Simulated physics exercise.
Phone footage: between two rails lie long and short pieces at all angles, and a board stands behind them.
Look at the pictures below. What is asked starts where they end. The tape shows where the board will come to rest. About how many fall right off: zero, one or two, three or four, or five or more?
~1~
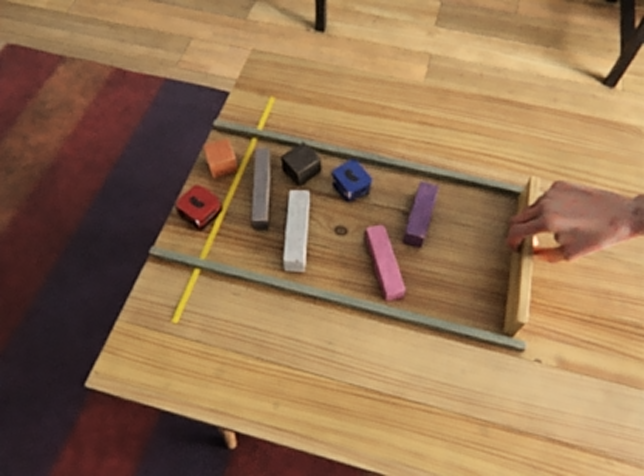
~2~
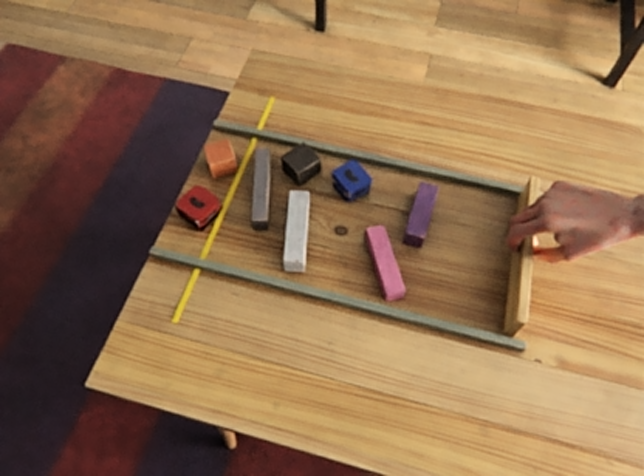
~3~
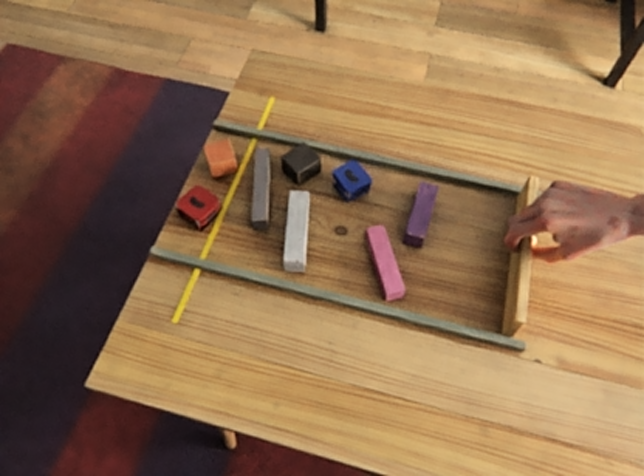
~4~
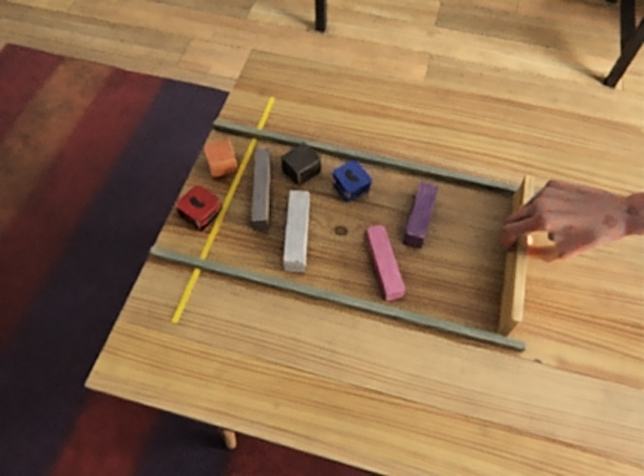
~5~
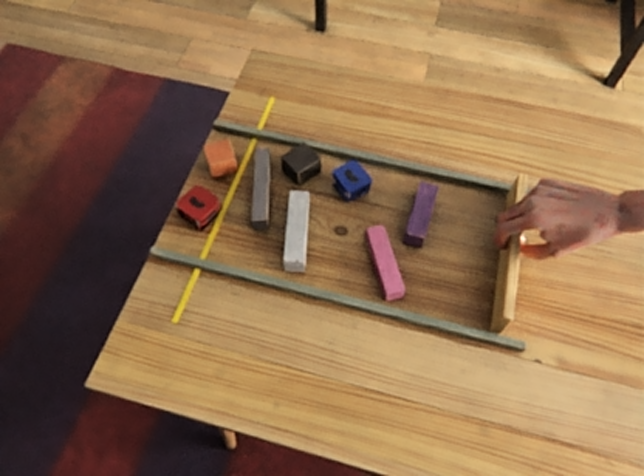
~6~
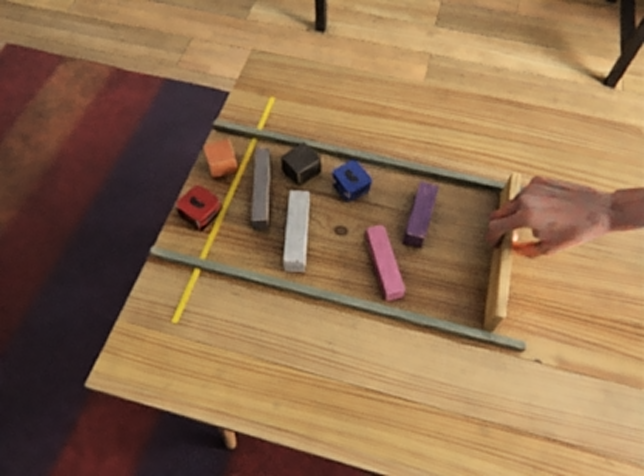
Three to four.
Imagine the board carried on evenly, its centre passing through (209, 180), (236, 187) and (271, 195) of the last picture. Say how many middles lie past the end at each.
Place by place: 6, 4 and 1.
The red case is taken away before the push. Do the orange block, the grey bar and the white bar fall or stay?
The orange block comes off; the grey bar comes off; the white bar stays put.
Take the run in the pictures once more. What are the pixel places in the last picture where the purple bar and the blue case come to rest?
Final positions: Near (228, 170); near (205, 153).
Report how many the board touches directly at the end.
The number is 2.
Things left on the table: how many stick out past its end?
The number overhanging is 2.
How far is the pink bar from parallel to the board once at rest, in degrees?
Misalignment: Close to 20°.
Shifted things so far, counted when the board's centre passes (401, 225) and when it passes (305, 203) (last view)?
2 and 7.
Early on, none off yet; orange block at rest near (221, 159); red case at rest near (200, 208); grey bar at rest near (262, 188).
Finally, the number that fall off is three or four; lost, black block, grey bar, red case and orange block.
